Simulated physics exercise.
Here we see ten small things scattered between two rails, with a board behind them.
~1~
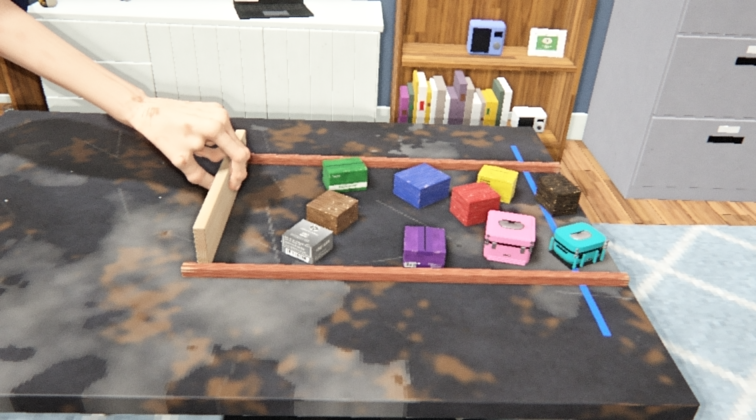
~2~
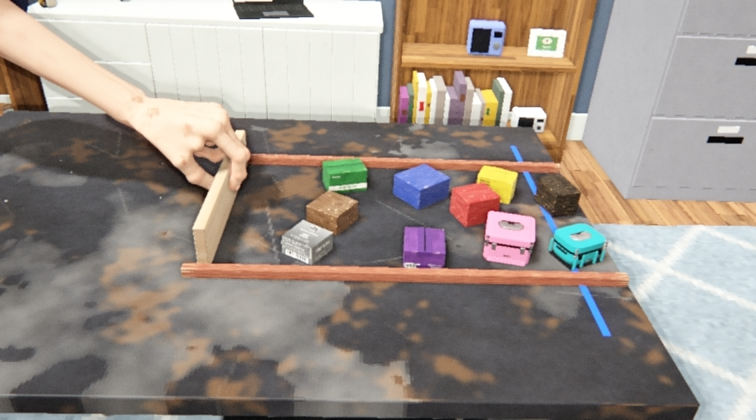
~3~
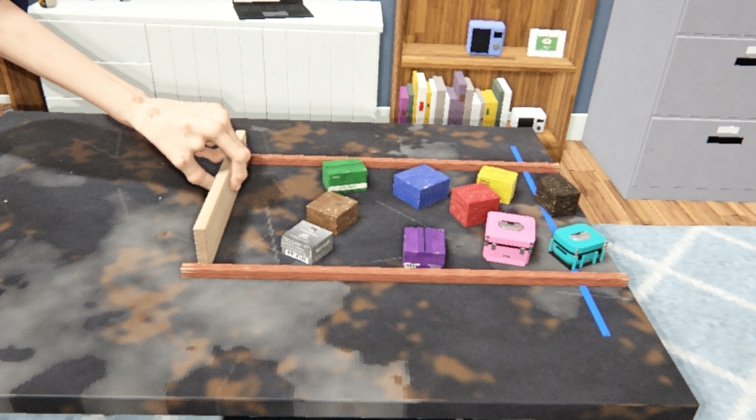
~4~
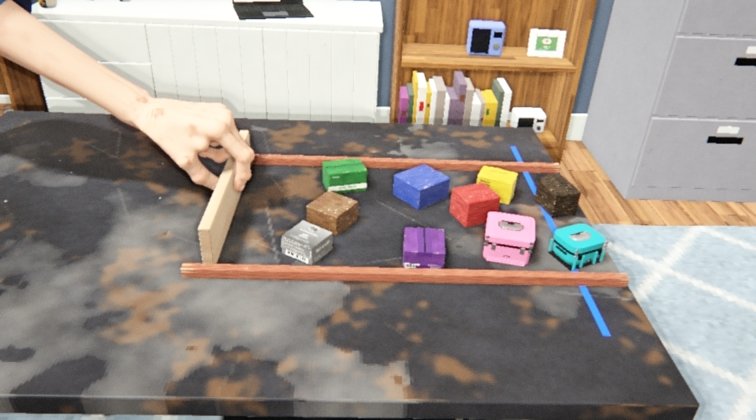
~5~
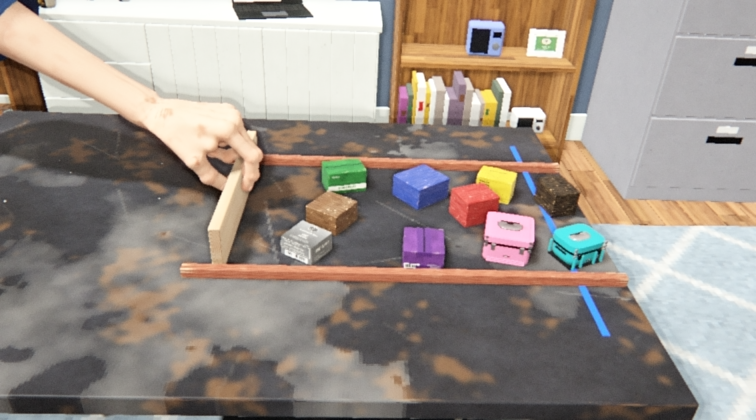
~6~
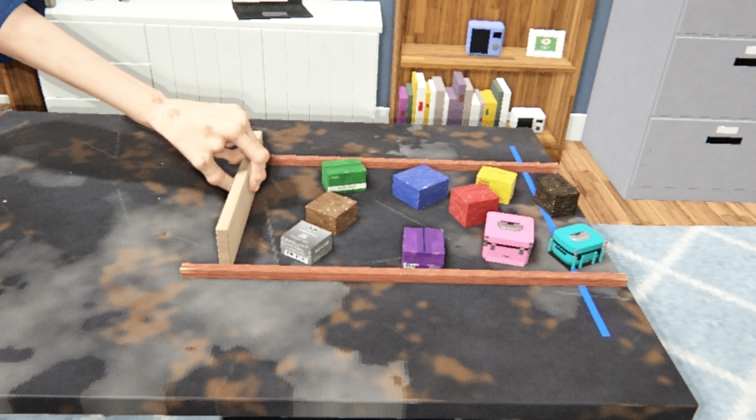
The video shows ten small colourful boxes scattered between two reddish rails on a dark, worn tabletop; a hand holds a wooden board at the left, then slides it slightly right while the boxes remain still.
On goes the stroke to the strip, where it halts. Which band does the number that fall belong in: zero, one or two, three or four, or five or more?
I expect the drop count to reach five or more.
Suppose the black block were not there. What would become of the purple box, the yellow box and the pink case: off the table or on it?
Purple box: Over the edge; yellow box: Over the edge; pink case: Over the edge.
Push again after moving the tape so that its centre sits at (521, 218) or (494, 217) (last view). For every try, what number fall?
First try 4, second try 3.
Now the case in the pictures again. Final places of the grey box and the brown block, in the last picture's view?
They come to rest around (583, 243) and (569, 214).
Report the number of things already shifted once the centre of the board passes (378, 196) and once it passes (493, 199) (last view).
Tally: First 5; then 10.
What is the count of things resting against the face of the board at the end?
Contact count: 3.
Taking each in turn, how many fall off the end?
I count 7 in all.
Soon after, none off yet; black block at rest near (556, 196); turquoise case at rest near (577, 247); yellow box at rest near (496, 185).
After that, none off yet; black block displaced a little near (575, 198); turquoise case displaced a little near (601, 249); yellow box displaced about its own width near (540, 184).
In the end, the number that fall off is five or more; gone, purple box, blue block, red block, pink case, yellow box, turquoise case and black block.
